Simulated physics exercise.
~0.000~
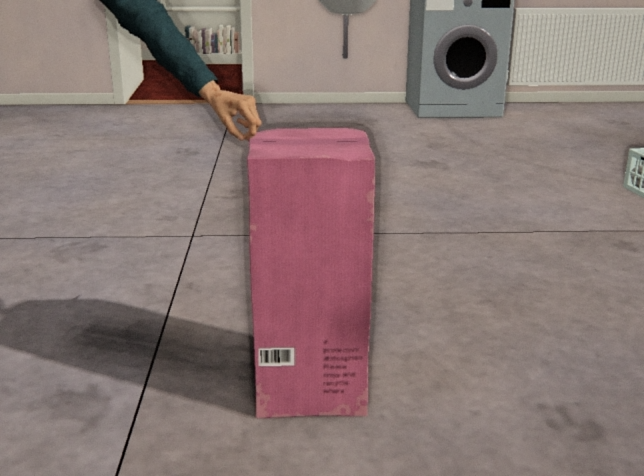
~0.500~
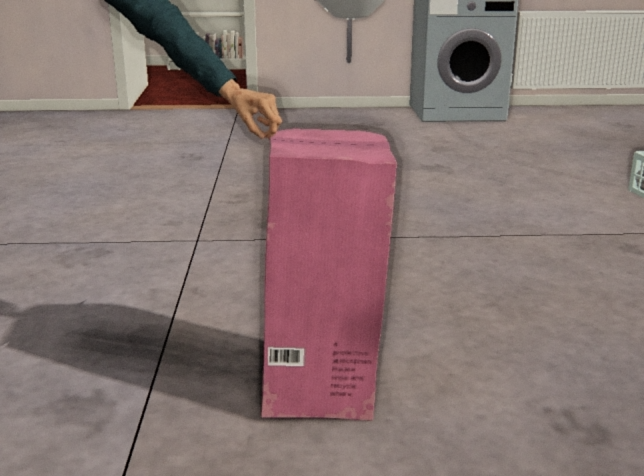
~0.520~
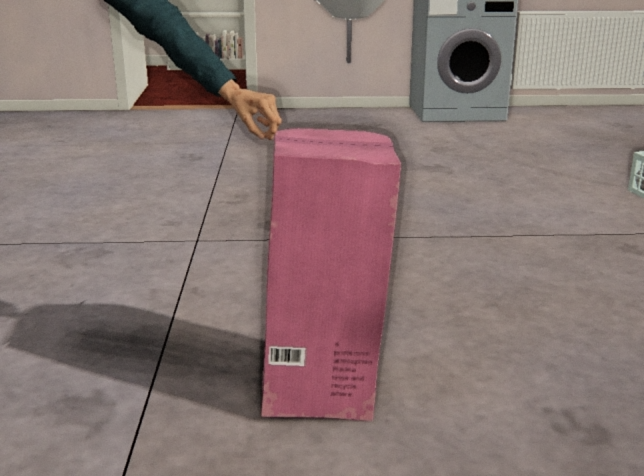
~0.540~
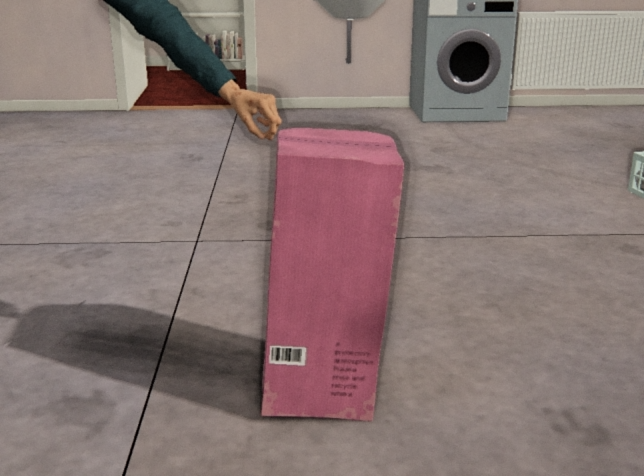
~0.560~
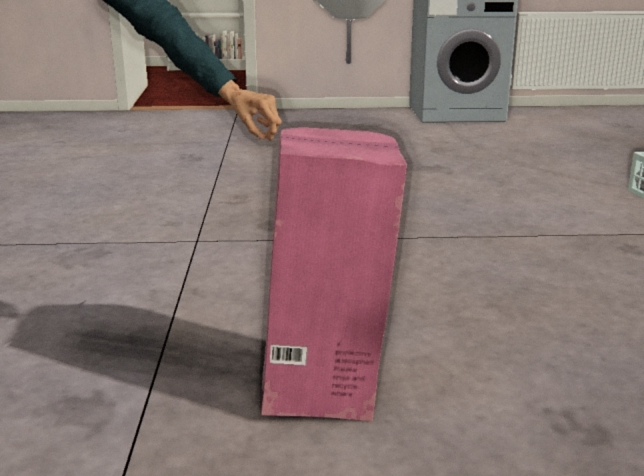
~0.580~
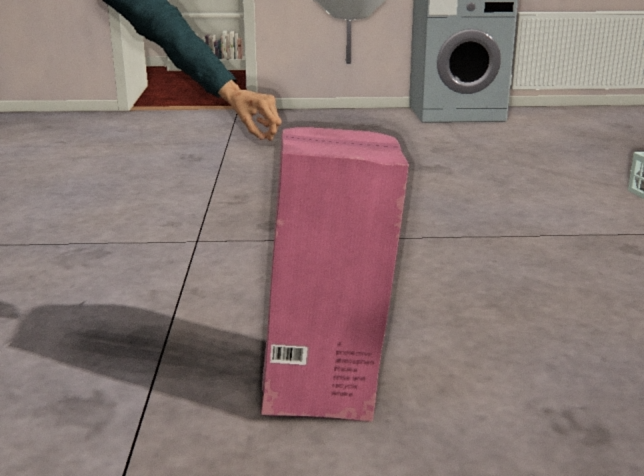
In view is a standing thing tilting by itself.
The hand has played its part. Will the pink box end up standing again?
It recovers its stance.
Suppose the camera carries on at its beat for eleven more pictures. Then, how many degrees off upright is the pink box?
Angle from vertical in that picture: 0°.
Around 0.80 s, pink box upright near (314, 278).
Finally (3.5 s), the pink box rocks back upright, near (314, 278).
